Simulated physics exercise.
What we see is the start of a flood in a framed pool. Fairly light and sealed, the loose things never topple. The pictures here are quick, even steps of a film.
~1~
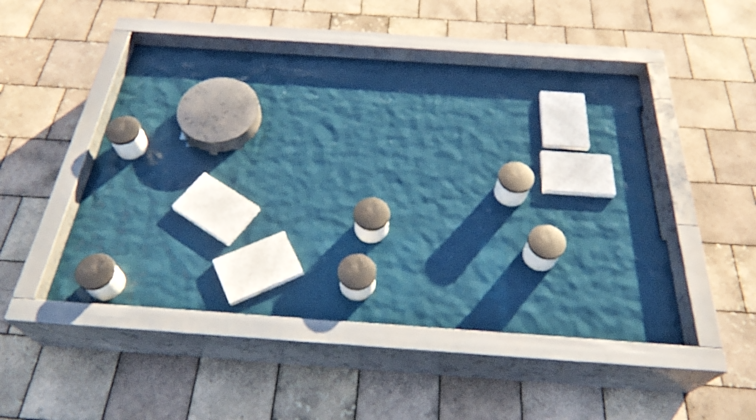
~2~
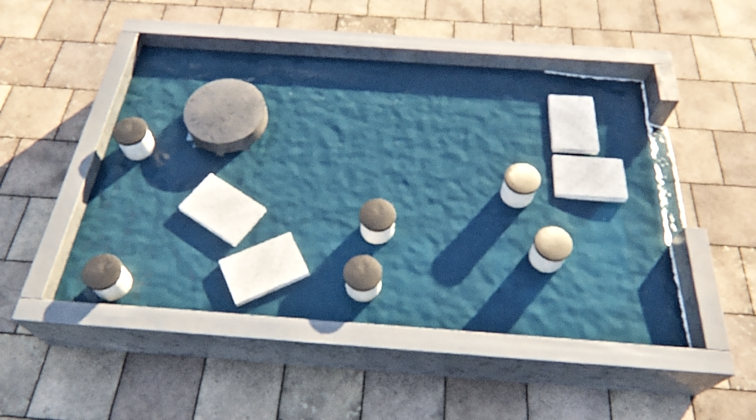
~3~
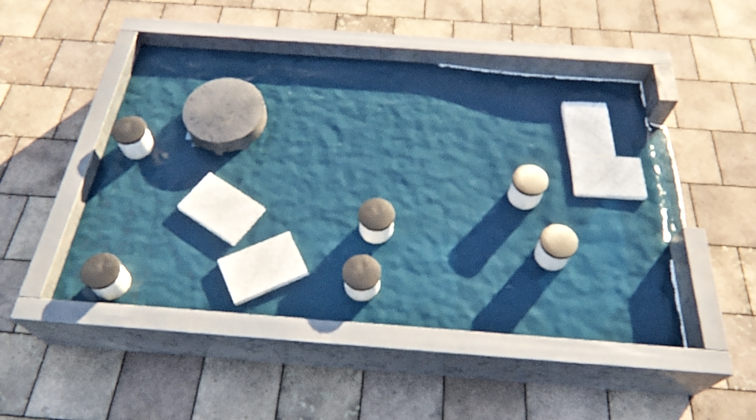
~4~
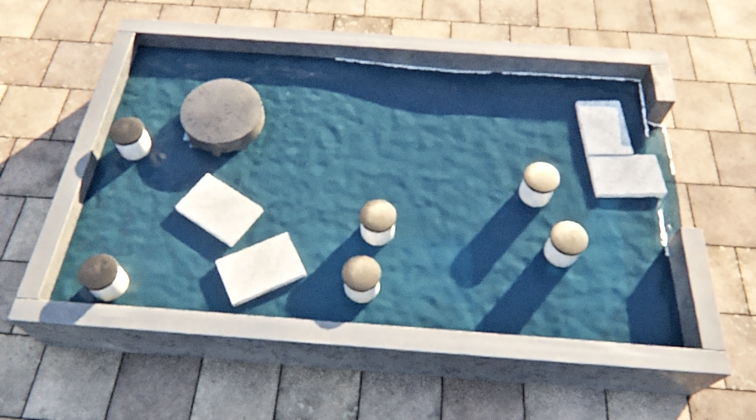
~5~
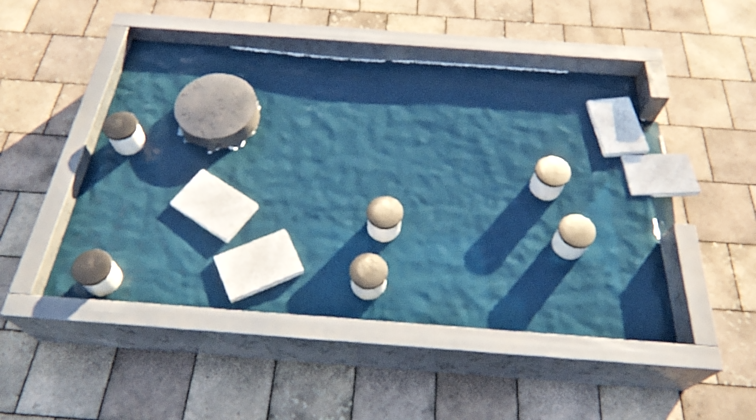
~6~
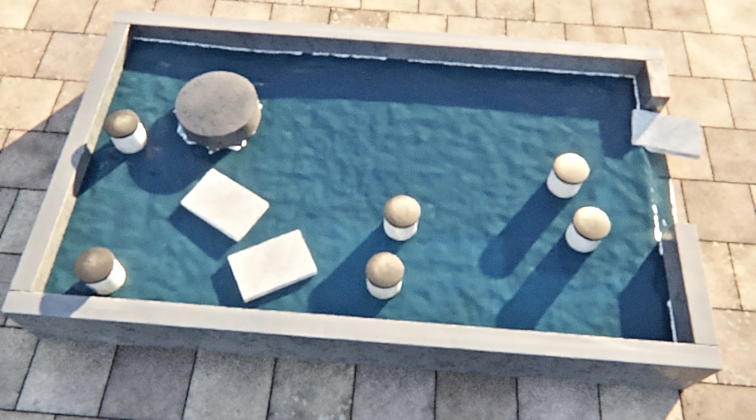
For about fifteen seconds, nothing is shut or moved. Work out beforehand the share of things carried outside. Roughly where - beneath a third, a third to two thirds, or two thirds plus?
Roughly a third to two thirds.
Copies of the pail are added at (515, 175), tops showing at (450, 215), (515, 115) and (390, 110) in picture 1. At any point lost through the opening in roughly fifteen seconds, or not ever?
Copy by copy, in the order given: Swept away, swept away, swept away.
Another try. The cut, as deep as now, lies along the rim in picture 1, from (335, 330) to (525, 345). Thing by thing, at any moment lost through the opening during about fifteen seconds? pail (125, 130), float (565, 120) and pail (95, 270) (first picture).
Item one never gets out, item two never gets out, item three never gets out.
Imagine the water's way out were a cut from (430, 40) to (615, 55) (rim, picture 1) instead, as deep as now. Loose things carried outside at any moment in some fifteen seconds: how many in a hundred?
Close to 50 percent, more or less.
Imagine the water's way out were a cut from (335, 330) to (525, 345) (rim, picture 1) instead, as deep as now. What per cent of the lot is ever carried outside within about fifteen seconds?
About 70 %.
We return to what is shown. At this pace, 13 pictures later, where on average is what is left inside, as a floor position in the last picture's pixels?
Around (325, 254).
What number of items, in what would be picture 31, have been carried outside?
All told, it is 4.
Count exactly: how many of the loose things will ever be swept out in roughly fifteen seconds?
That adds up to 5.
A moment on, 2 of 10 are out; 8 afloat.
Next, 4 of 10 are out; 6 afloat.
Later, 4 of 10 are out; 6 afloat.
In the end, 5 of 10 are out; 5 afloat.
